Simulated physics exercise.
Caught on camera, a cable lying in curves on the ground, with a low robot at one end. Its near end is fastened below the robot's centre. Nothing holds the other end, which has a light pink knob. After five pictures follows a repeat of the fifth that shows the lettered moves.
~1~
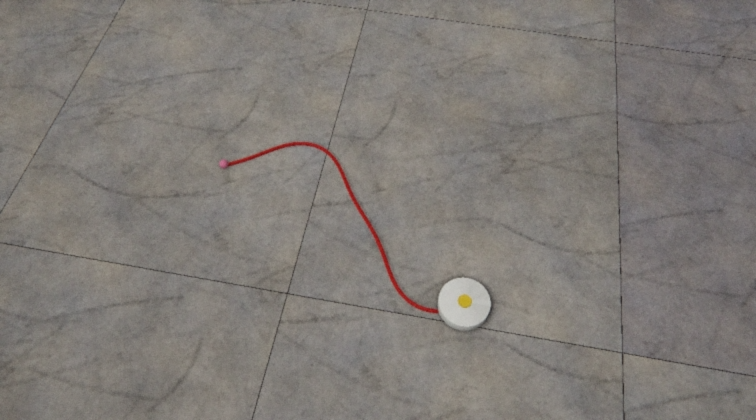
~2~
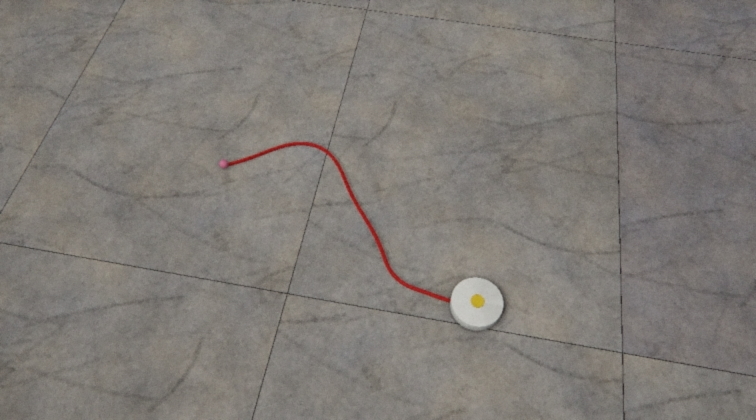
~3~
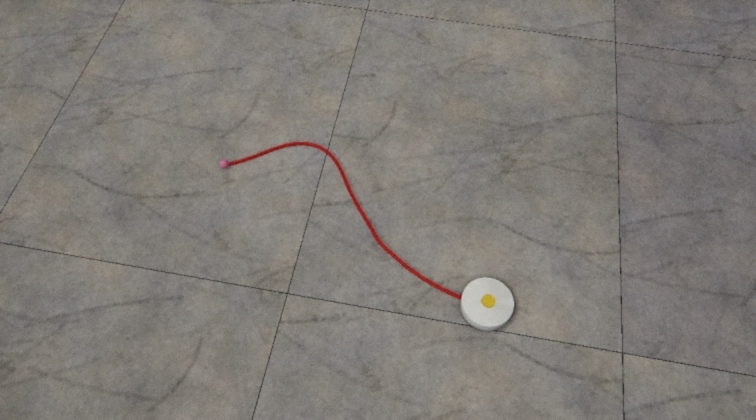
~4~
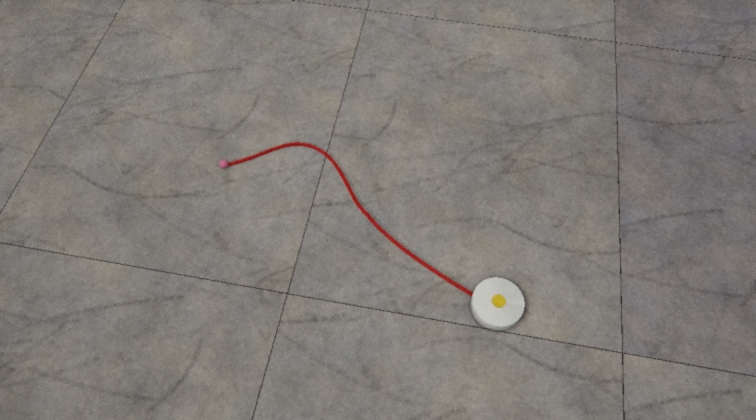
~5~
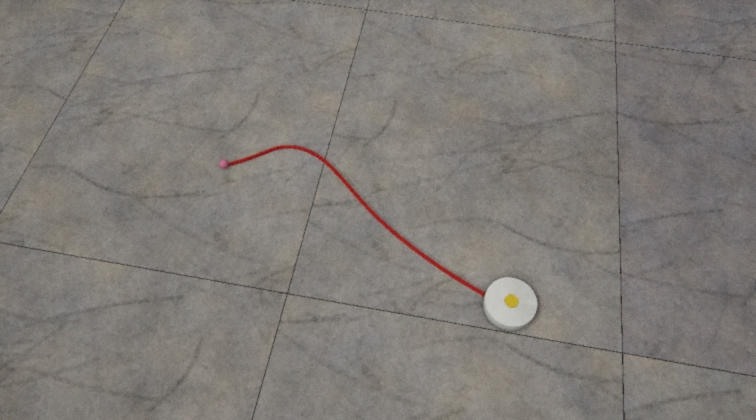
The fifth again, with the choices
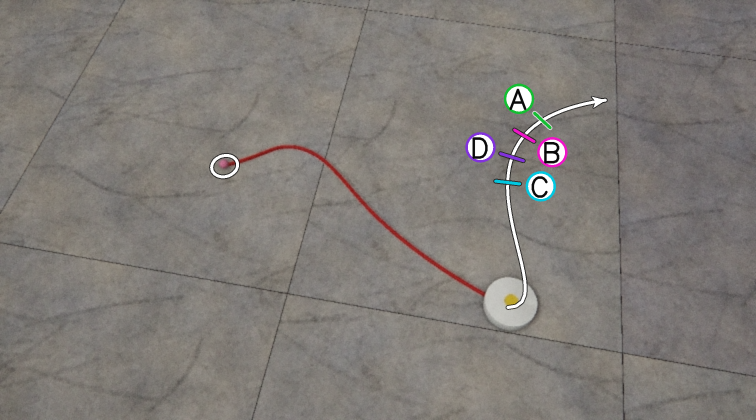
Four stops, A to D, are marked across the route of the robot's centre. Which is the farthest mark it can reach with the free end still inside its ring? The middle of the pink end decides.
A is the last safe stop.
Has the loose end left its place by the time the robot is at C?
No.
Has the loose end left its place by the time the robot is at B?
No.
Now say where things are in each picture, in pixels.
In the first picture, robot (464, 304); free end (224, 164).
In the second picture, robot (476, 304); free end (224, 164).
In the third picture, robot (487, 304); free end (224, 164).
In the fourth picture, robot (497, 304); free end (224, 164).
In the fifth picture, robot (510, 304); free end (224, 164).
On the marked copy, A at (542, 120); B at (524, 136); C at (508, 183); D at (512, 157); the ring at (225, 166); the route from (508, 308) via (509, 170) to (605, 100).
With A. Early on, robot (516, 232), middle of the cable (366, 205), free end (225, 164).
Further on, robot (512, 160), middle of the cable (366, 205), free end (225, 164).
At the end, robot (544, 116), middle of the cable (391, 169), free end (227, 163); the free end is still in its ring.
As for the rest, B is safe but short; C is safe but short; D is safe but short.
